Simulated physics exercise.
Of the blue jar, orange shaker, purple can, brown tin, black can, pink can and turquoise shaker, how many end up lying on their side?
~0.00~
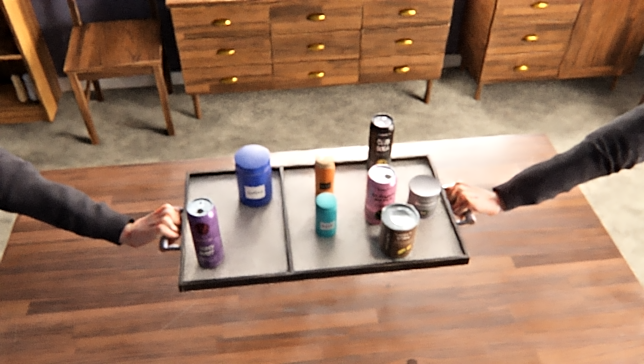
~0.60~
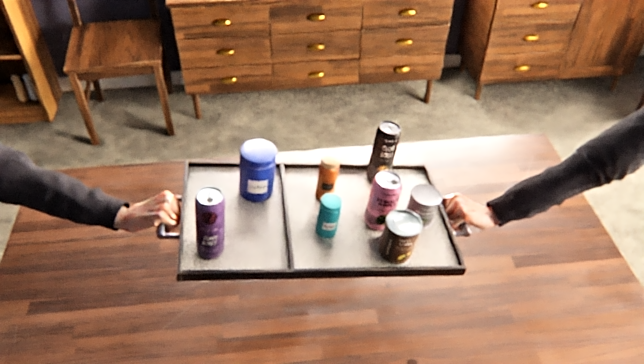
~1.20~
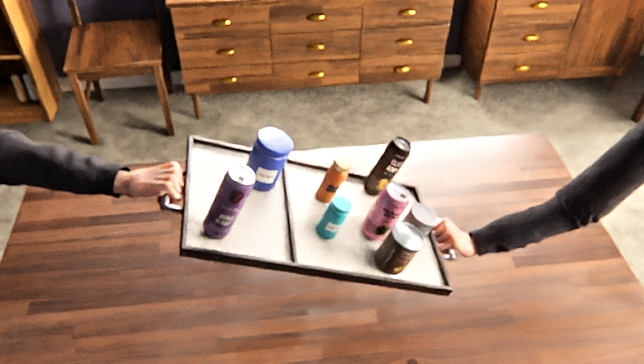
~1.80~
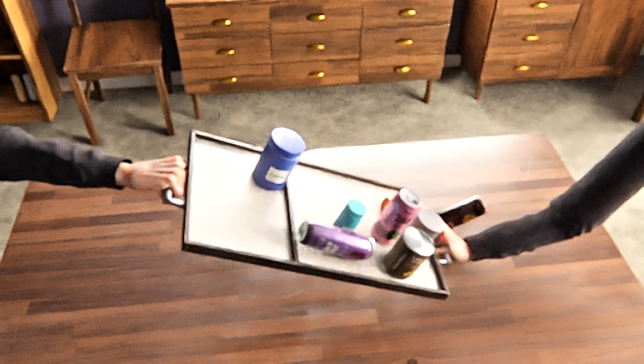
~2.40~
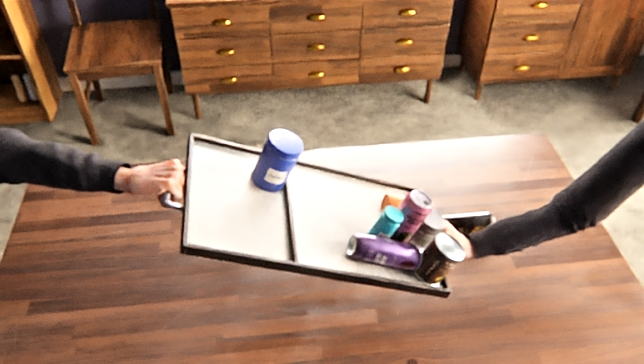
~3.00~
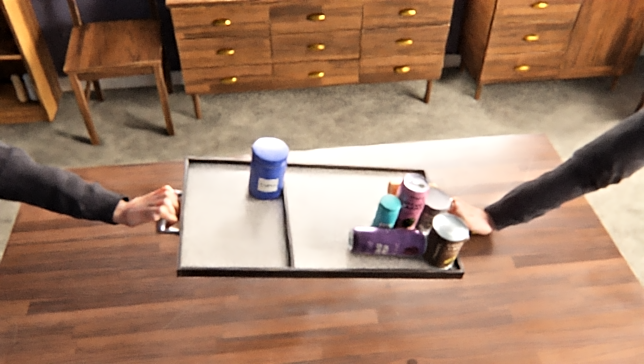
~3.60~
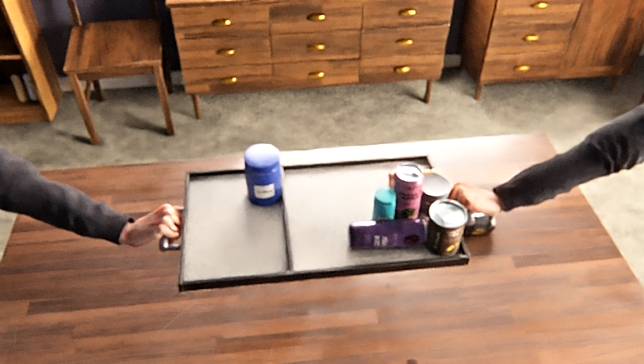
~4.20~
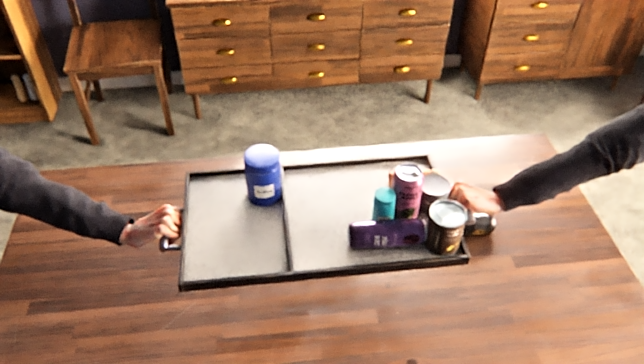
Three of them end up on their side. They are the orange shaker, the purple can and the black can.
